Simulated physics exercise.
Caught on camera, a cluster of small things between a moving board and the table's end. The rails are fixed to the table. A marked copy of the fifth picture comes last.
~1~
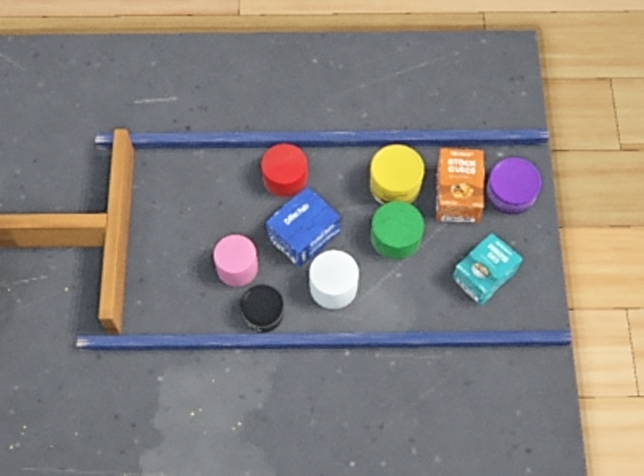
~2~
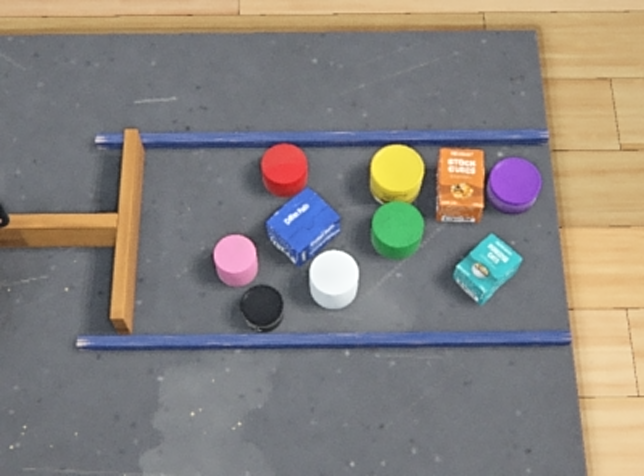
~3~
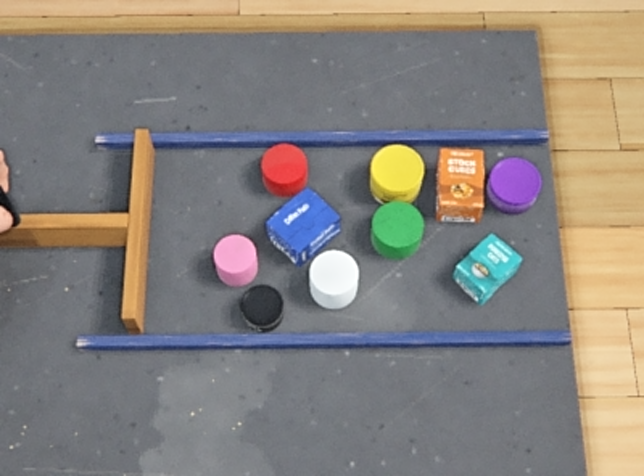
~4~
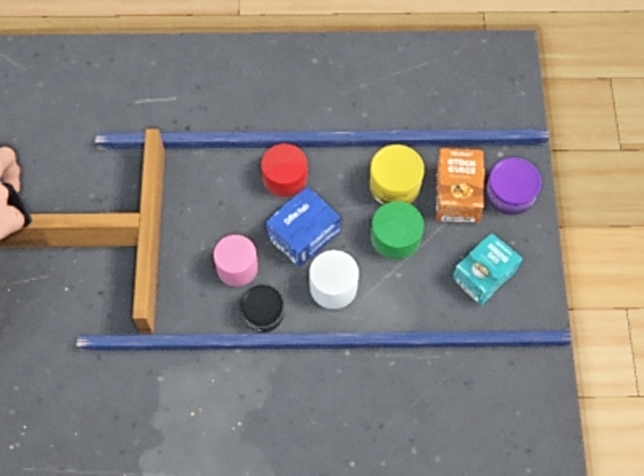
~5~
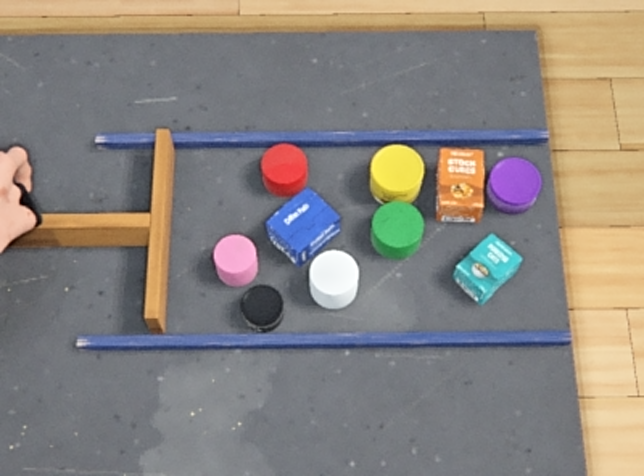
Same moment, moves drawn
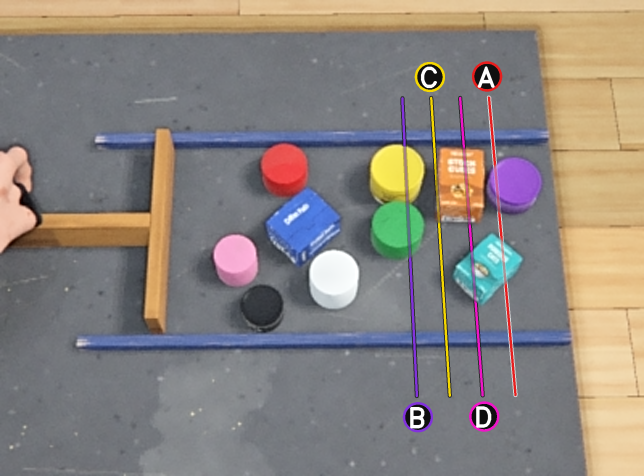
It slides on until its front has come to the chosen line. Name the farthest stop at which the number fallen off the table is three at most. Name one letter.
No fourth one falls up to D.
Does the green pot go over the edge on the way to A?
Yes.
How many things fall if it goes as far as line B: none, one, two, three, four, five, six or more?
In all, one.
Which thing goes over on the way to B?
The purple jar.
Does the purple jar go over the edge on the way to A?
Yes.
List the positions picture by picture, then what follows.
In the first picture, green pot (397, 231); pink tin (236, 261); turquoise packet (486, 269).
In the second picture, board (124, 220); white pot (334, 280).
In the third picture, board (136, 220); blue box (303, 227).
In the fourth picture, board (146, 220); red tin (285, 171).
In the fifth picture, board (157, 220); purple jar (513, 187); green pot (397, 231); pink tin (236, 261).
On the marked copy, A at (501, 237); B at (409, 238); C at (440, 237); D at (471, 237).
Following D. Soon after the start, board (270, 218); black jar (299, 309); red tin (302, 171).
Later, board (383, 217); purple jar (550, 189); orange box (502, 189).
In the end, board (470, 216); orange box over the edge; purple jar over the edge; three fallen.
As for the rest, A drops six; B is within the limit but short; C is within the limit but short.
